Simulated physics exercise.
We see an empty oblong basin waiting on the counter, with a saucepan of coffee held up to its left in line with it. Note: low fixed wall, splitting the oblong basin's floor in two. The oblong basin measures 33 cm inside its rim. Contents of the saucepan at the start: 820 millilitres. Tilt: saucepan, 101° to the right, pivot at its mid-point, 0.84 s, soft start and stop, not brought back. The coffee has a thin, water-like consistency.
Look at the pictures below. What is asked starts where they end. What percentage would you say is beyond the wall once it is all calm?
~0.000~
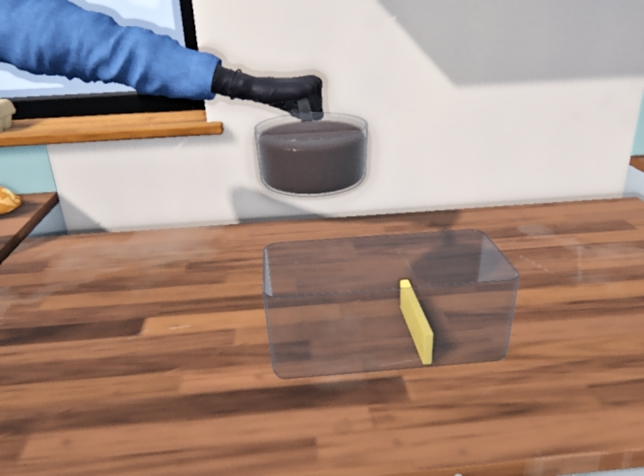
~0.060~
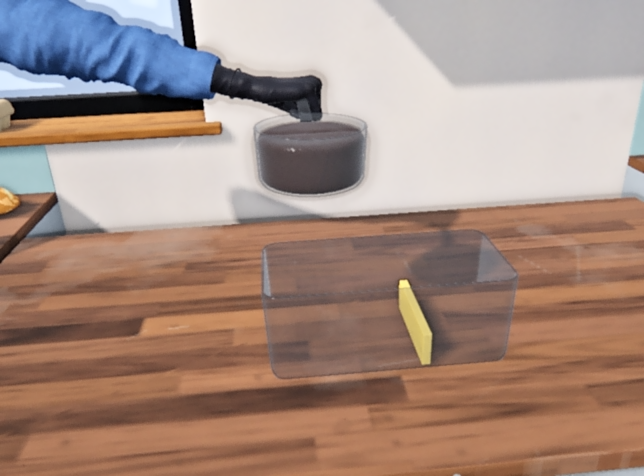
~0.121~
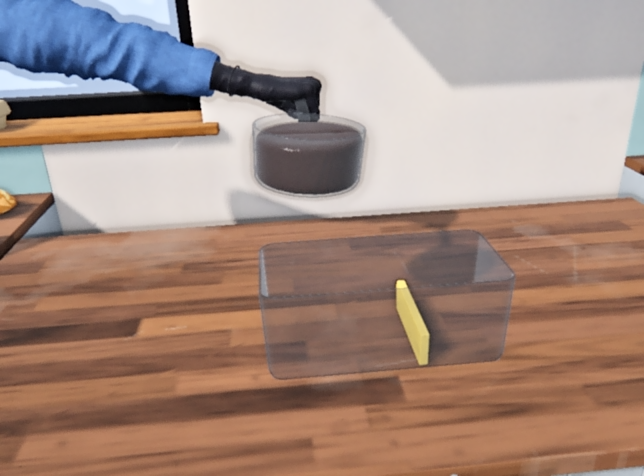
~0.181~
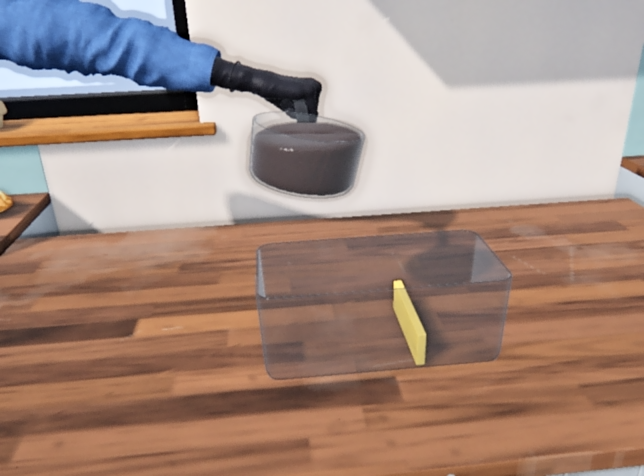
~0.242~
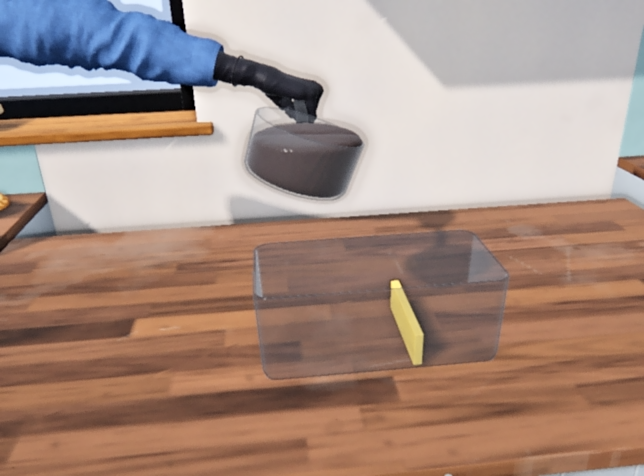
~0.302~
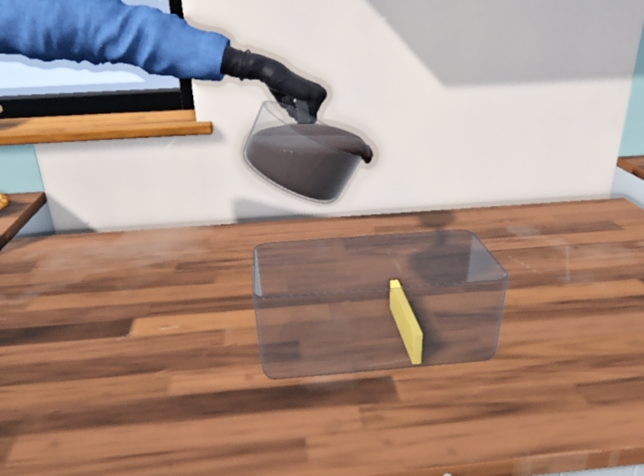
I would put it at about 52 per cent.
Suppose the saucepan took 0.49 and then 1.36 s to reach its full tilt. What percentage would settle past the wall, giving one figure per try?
Around 30 per cent first, around 60 per cent next.
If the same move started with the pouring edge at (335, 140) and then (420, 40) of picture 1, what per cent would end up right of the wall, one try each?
Near 5 in a hundred on the first go and near 70 in a hundred on the second.
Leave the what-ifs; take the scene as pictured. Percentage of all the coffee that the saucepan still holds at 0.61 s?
32 %.
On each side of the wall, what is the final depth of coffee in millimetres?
Some 12 mm on the left and 26 mm on the right.
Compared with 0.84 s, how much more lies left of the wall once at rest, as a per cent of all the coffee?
Roughly 16 per cent.
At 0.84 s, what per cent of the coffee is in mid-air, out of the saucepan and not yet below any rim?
8 per cent or so.
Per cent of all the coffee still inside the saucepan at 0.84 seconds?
Around 7 in a hundred.
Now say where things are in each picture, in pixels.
In the first picture, tilt 0°; pouring edge (366, 124); surface from (258, 136) to (364, 130); the oblong basin's rim runs from (264, 270) to (500, 253); the wall's top is at (416, 306).
In the second picture, tilt 1°; pouring edge (366, 125); surface from (258, 136) to (363, 131).
In the third picture, tilt 5°; pouring edge (364, 129); surface from (256, 136) to (361, 133).
In the fourth picture, tilt 11°; pouring edge (363, 135); surface from (254, 136) to (361, 133).
In the fifth picture, tilt 19°; pouring edge (362, 144); surface from (251, 137) to (362, 138); 1 per cent is over the edge.
In the sixth picture, tilt 29°; pouring edge (361, 153); surface from (251, 137) to (359, 144); 5 per cent is over the edge.
By 0.61 s the tilt is 84° and 32 per cent is still to pour, 6 is left of the wall and 21 right of it.
By 0.84 s the tilt is 101° and 7 per cent is still to pour, 32 is left of the wall and 53 right of it.
By 1.08 s the tilt is 101° and 1 per cent is still to pour, 45 is left of the wall and 52 right of it.
By 1.34 s the tilt is 101° and 0 per cent is still to pour, 47 is left of the wall and 52 right of it.
At rest 48 per cent lies left of the wall, 52 right of it and 1 outside.
